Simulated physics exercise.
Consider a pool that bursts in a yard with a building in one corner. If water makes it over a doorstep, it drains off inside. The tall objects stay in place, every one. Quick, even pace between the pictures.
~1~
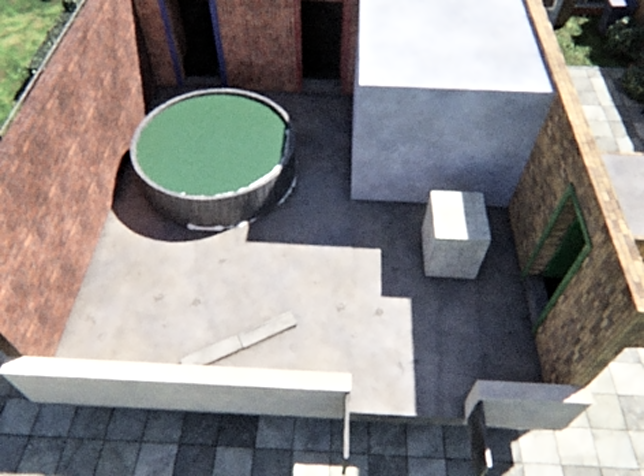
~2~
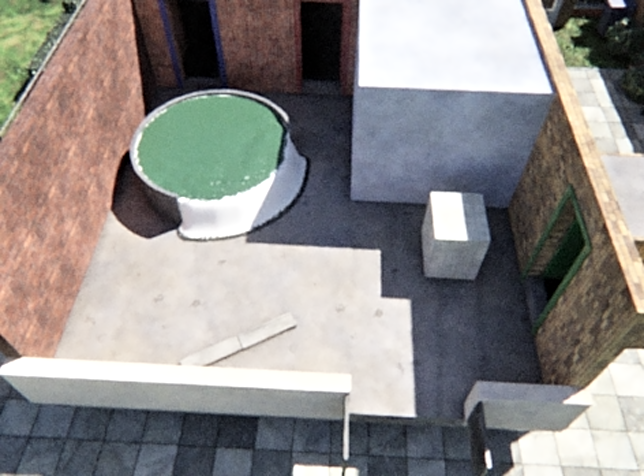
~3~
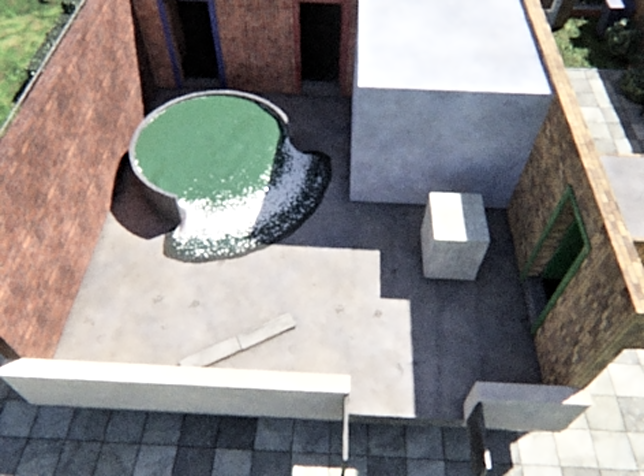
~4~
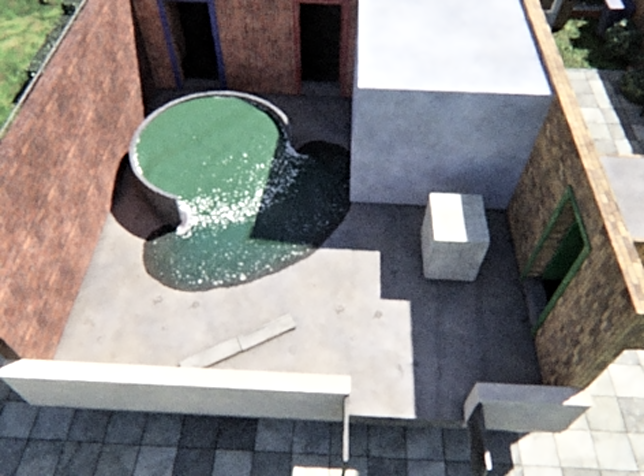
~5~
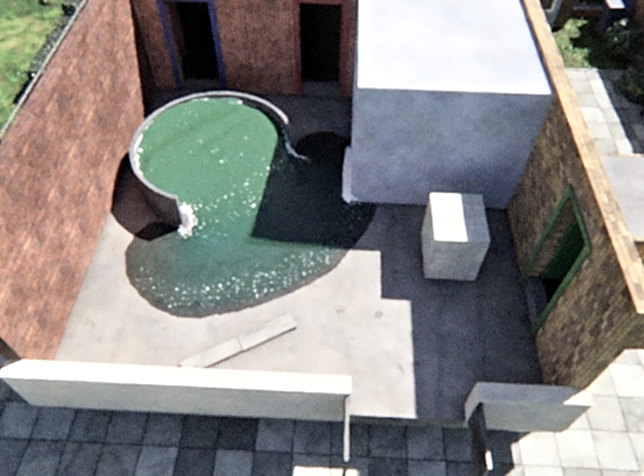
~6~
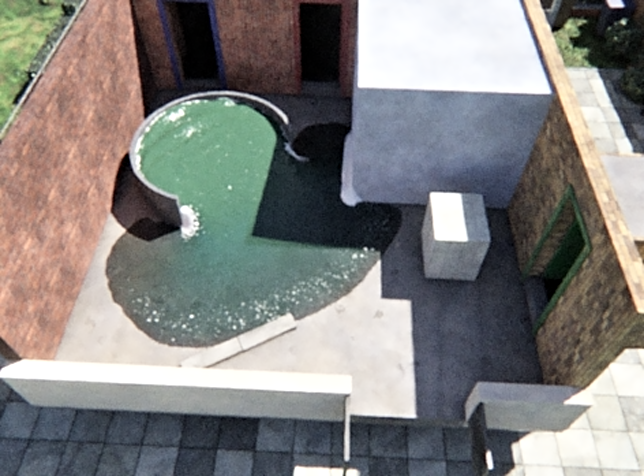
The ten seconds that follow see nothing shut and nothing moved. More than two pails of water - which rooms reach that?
The red door falls short; the green door falls short; the blue door falls short.
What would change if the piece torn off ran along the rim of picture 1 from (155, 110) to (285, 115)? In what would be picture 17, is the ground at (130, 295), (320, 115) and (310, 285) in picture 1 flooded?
Point by point: Unwetted; soaked; unwetted.
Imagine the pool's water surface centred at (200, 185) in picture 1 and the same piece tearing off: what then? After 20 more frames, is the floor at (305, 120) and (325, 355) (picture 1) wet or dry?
I'd say still dry for the first and swamped for the second.
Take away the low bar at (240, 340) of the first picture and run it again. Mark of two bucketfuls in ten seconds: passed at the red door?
As for the red one, it does not reach it.
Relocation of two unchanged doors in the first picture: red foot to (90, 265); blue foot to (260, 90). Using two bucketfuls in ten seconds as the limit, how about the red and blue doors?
Note: Red door keeps within limits; blue door keeps within limits.
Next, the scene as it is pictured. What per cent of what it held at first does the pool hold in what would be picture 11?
Roughly 56 %.
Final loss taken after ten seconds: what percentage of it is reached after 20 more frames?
Estimated share: Close to 35 %.
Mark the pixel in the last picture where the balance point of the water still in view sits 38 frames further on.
That comes out near (326, 254).
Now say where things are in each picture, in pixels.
The round tank at (215, 142) is whole and still, in the first frame.
The front is at (304, 159), out from the gap at (264, 203), in the second frame.
Water pours out at (263, 205) and has run to (321, 156), in the third frame.
The front is at (342, 152), out from the gap at (264, 207), in the fourth frame.
The front is at (351, 142), out from the gap at (264, 208), in the fifth frame.
The front is at (147, 328), out from the gap at (264, 208), in the sixth frame.
A moment on, water covers 60 % of the floor; the red door not reached, the green door not reached, the blue door not reached.
Next, water covers 70 % of the floor; the red door wet at the sill, nothing in, the green door not reached, the blue door not reached.
Then, water covers 85 % of the floor; the red door wet at the sill, nothing in, the green door wet at the sill, nothing in, the blue door wet at the sill, nothing in.
Later, water covers 95 % of the floor; the red door wet at the sill, nothing in, the green door wet at the sill, nothing in, the blue door wet at the sill, nothing in.
In the end, water covers 100 % of the floor; the red door wet at the sill, nothing in, the green door wet at the sill, nothing in, the blue door wet at the sill, nothing in.
